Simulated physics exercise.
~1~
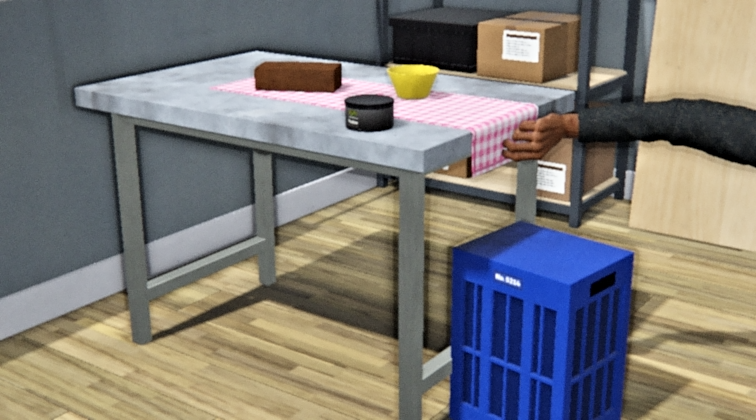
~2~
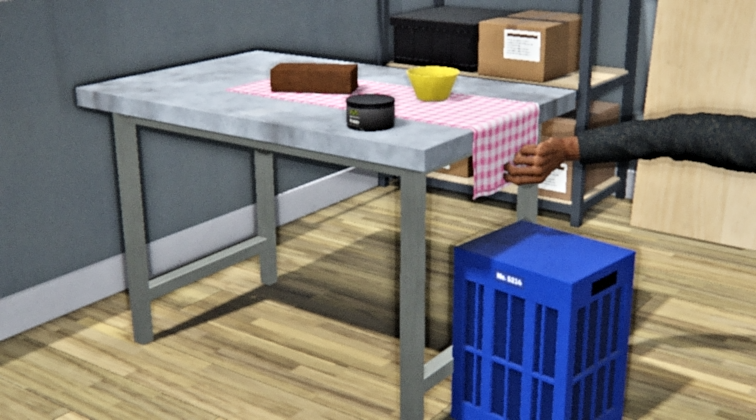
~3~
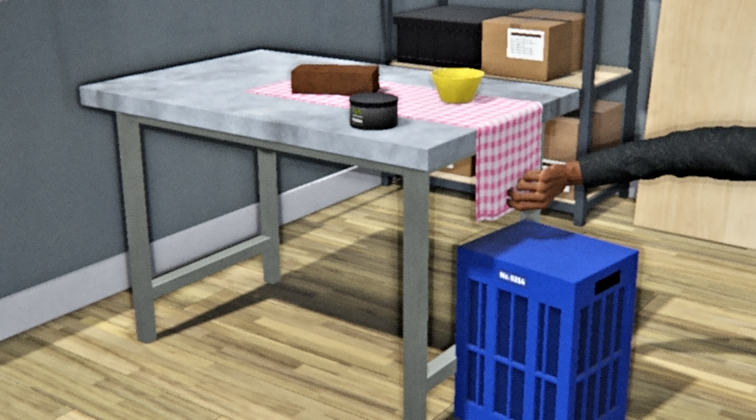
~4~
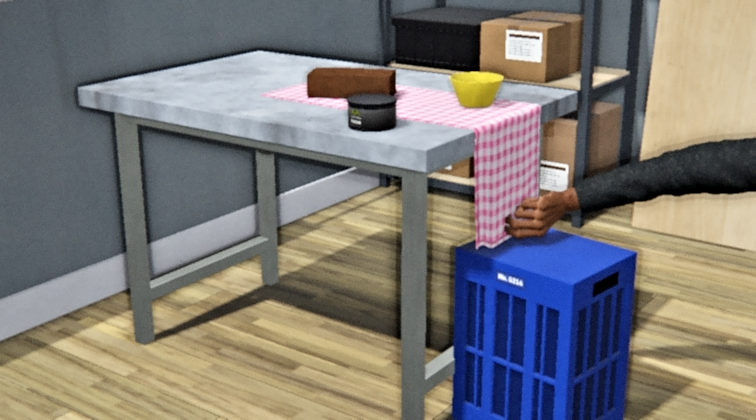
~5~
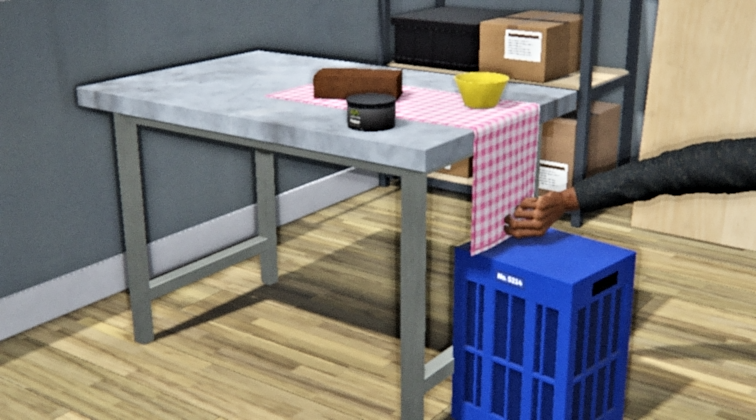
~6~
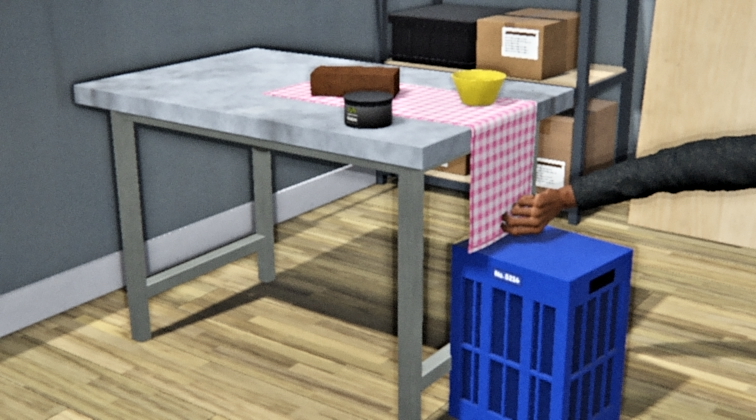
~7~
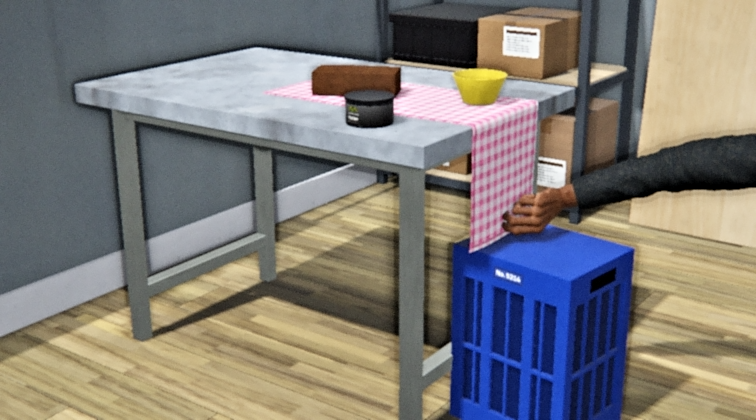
The clip opens on a grey-topped table holding a brown brick, a yellow bowl and a black tub, with a dark-sleeved arm reaching in from the right to grip the hanging end of a pink checked tea towel. The hand slowly pulls the cloth downward, and the brick and bowl ride along with it to the right. The black tub stays where it is near the front edge. The towel's hem keeps dropping until it reaches the blue crate below. Movement then stops, with the hand still at the cloth and all three objects still on the table.
